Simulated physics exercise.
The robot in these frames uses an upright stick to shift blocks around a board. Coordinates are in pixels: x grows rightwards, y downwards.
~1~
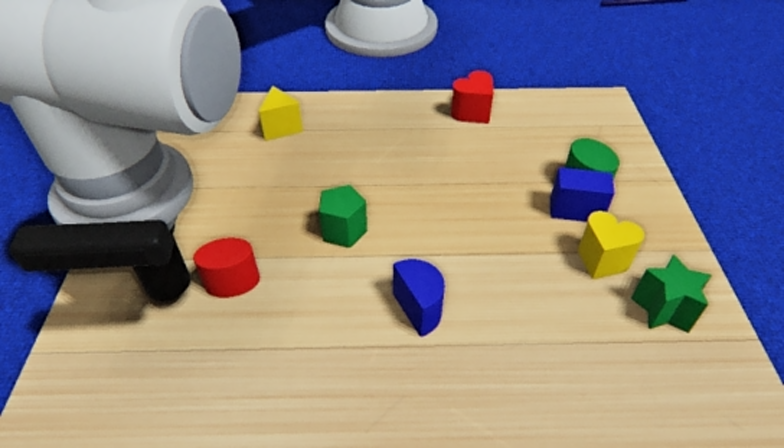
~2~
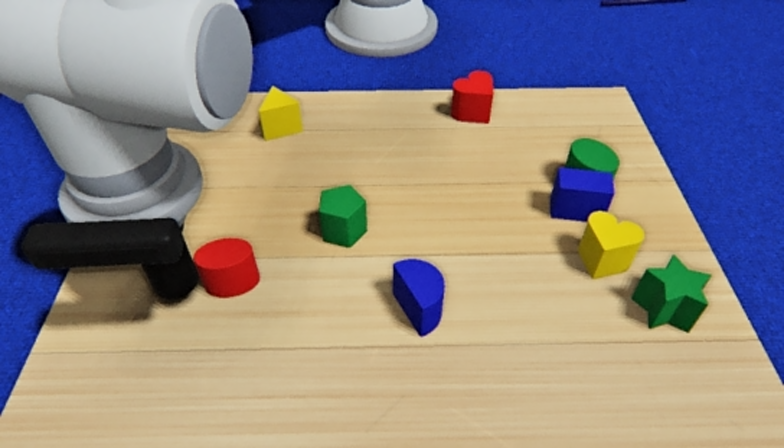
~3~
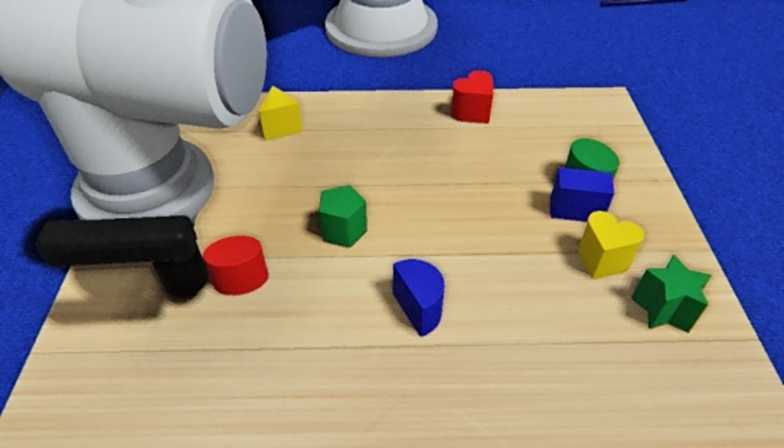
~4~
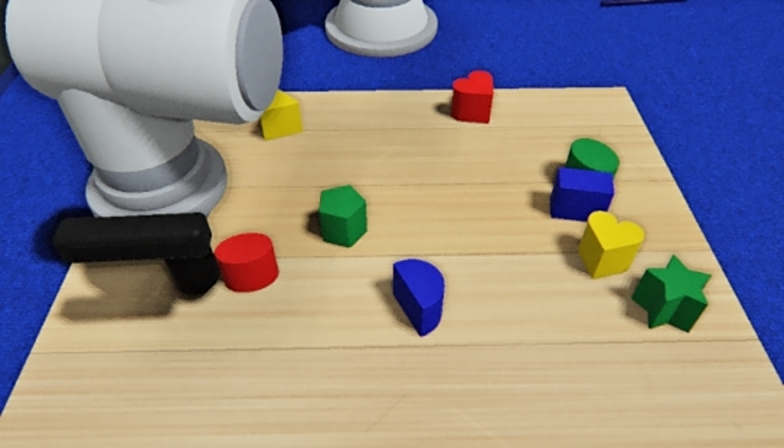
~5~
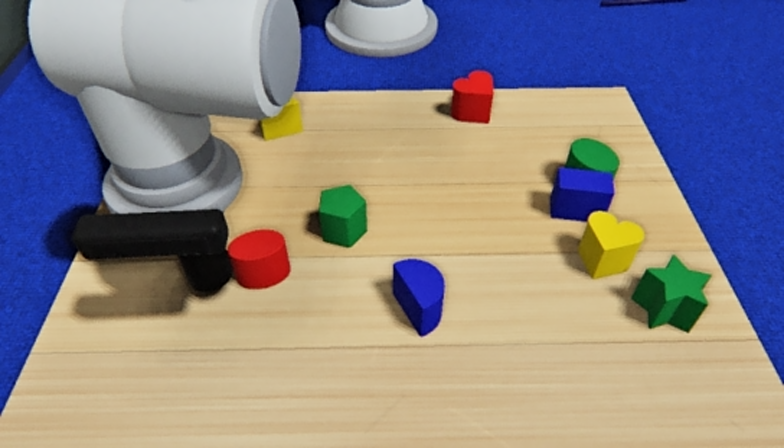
A robot arm with a black stick moved a short way right, reached the red round block and nudged it slightly toward the green pentagon, while the other blocks on the wooden board stayed still.
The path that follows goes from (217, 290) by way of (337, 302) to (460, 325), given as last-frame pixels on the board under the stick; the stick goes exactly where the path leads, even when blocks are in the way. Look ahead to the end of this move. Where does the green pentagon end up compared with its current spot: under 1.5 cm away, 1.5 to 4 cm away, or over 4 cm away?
Net shift: Below 1.5 cm.
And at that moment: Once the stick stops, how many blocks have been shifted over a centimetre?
The answer is two blocks, counting only moves over 1 cm.
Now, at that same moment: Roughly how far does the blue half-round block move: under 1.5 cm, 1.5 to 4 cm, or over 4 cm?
Long: Over 4 cm.
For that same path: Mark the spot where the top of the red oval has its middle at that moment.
Its top middle will sit at (312, 231).
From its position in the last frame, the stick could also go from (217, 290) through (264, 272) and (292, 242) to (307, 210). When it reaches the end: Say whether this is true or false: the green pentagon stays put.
The claim does not hold.
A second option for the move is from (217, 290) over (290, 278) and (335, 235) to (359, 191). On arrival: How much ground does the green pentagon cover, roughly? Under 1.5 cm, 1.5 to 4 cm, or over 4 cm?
Upwards of 4 cm.
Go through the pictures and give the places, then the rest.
The first picture shows lower end of the stick (169, 284), tops of blocks, red oval (222, 252), green pentagon (341, 200), blue half-round block (421, 279).
The second picture shows stick (177, 282), blocks as before.
The third picture shows stick (186, 280), red oval (232, 250).
The fourth picture shows stick (198, 278), red oval (243, 247).
The fifth picture shows stick (211, 275), red oval (256, 244), green pentagon (341, 200), blue half-round block (421, 279).
What follows on the original path. One third of the way, stick (294, 283); red oval (310, 231), turned 80° anticlockwise.
Two thirds of the way, stick (377, 294); red oval (312, 231), turned 85° anticlockwise.
At the end, stick (463, 310); red oval (312, 231), turned 85° anticlockwise; green pentagon not moved; blue half-round block (490, 272), turned 20° anticlockwise.
